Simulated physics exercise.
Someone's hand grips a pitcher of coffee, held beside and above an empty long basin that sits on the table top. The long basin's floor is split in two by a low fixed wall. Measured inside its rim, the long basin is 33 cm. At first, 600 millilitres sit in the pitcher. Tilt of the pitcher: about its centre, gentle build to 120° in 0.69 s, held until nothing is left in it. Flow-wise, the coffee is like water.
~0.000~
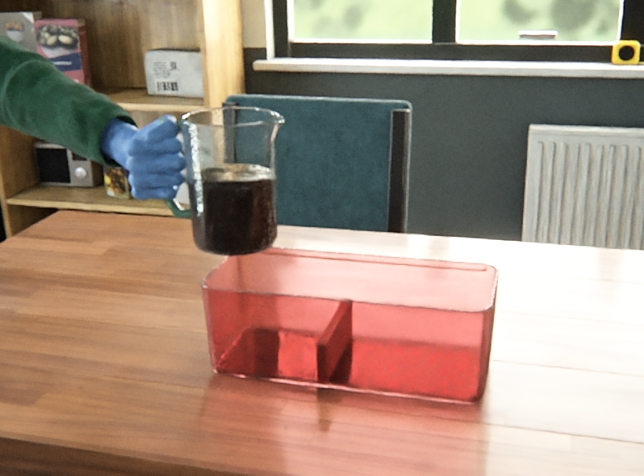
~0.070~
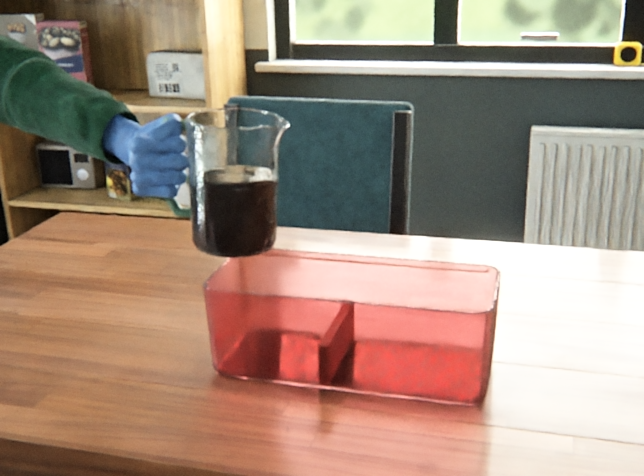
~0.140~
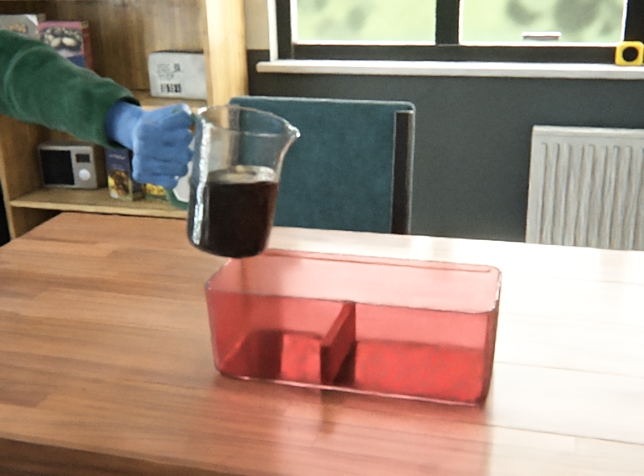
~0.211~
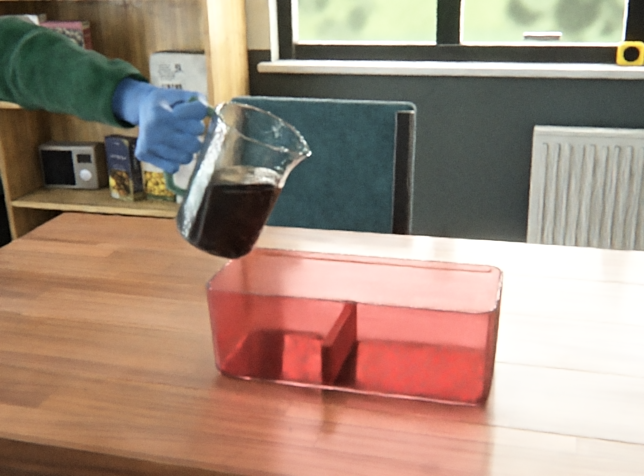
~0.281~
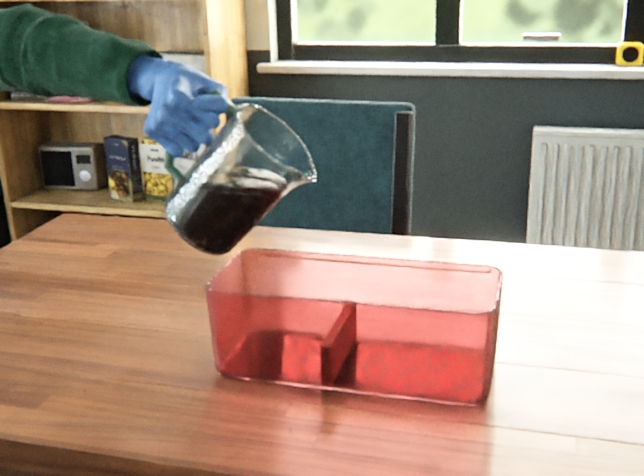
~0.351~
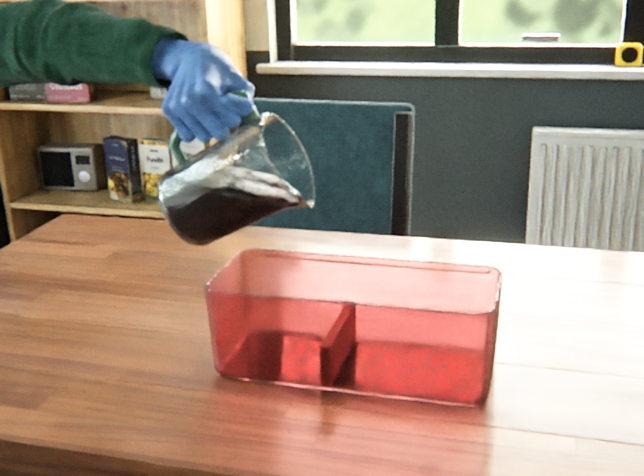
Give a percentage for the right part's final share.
My figure is 24 %.
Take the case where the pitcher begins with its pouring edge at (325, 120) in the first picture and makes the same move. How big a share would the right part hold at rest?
In that case roughly 95 per cent.
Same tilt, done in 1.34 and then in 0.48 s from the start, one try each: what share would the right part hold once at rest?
55 then 10 %.
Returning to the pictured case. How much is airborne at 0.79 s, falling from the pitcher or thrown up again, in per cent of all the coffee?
4 per cent, roughly.
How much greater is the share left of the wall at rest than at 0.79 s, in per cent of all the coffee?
Near 8 percent, give or take.
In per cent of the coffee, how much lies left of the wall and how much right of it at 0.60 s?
Around 20 on the left side and 10 on the right side.
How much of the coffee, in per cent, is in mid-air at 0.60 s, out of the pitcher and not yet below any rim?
Close to 18 in a hundred.
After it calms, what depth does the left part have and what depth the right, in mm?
I'd expect close to 26 mm on the left and close to 6 mm on the right.
By 0.60 s the tilt is 115° and 53 per cent is still to pour, 20 is left of the wall and 9 right of it.
By 0.79 s the tilt is 120° and 7 per cent is still to pour, 66 is left of the wall and 23 right of it.
By 0.98 s the tilt is 120° and 0 per cent is still to pour, 73 is left of the wall and 23 right of it.
By 1.19 s the tilt is 120° and 0 per cent is still to pour, 74 is left of the wall and 24 right of it.
At rest 74 per cent lies left of the wall, 24 right of it and 3 outside.
